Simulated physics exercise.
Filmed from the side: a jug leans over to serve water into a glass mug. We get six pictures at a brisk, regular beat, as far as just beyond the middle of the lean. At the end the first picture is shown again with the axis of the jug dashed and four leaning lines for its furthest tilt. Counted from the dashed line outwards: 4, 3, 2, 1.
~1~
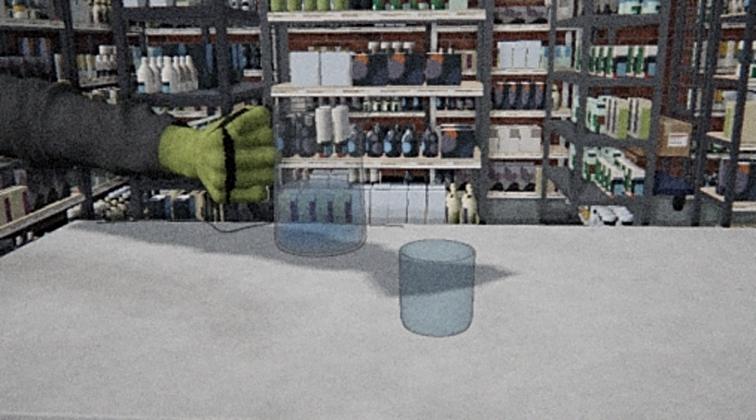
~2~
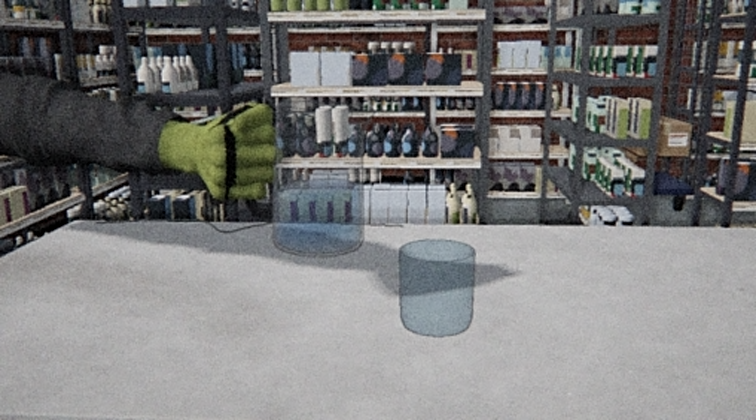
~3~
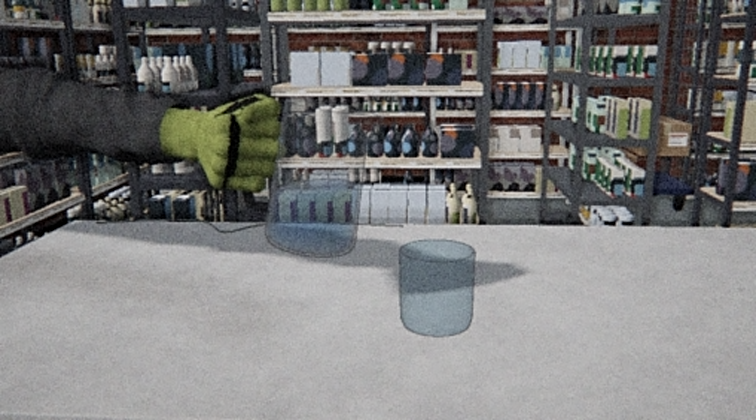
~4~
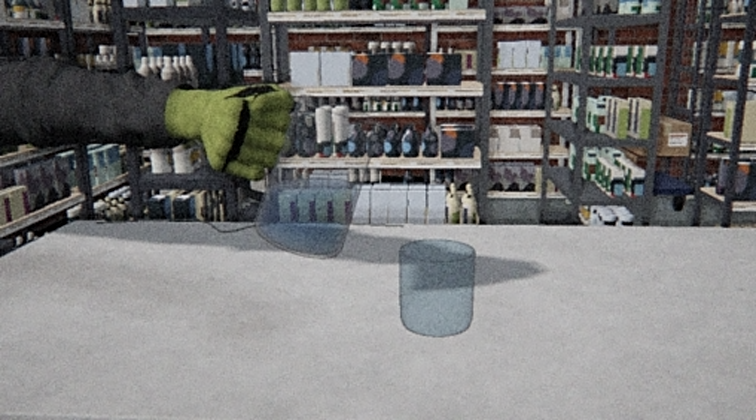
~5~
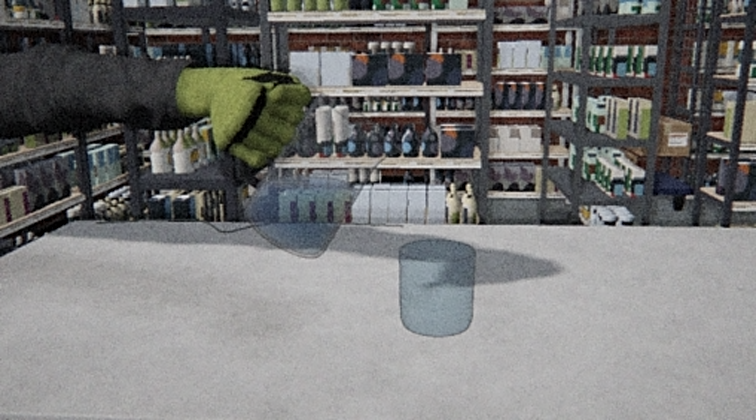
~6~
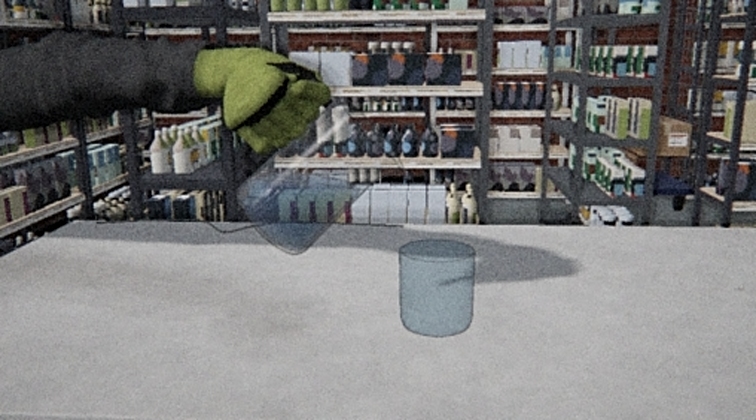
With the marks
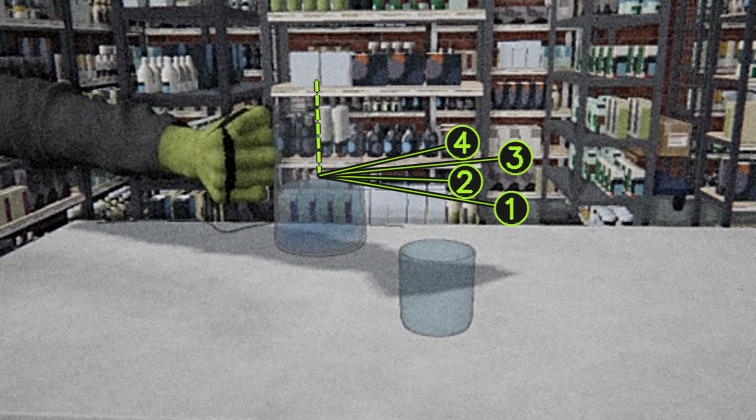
In a shop, a green-gloved hand steadily tilts a clear jug beside a glass mug.
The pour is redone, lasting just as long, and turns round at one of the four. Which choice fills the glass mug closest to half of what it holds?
Use line 3.
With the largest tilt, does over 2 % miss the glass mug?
Yes.
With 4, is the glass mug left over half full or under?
Under.
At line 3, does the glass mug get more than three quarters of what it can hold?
No, less.
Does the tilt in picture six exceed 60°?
No.
On the marked copy, 1 at (495, 205); 2 at (448, 180); 3 at (498, 158); 4 at (445, 146).
For line 1, the glass mug ends with about 78 % of what it can hold; 9 % of the water is spilt.
For line 2, the glass mug ends with about 65 % of what it can hold; 4 % of the water is spilt.
For line 3, the glass mug ends with about 49 % of what it can hold.
For line 4, the glass mug ends with about 29 % of what it can hold.
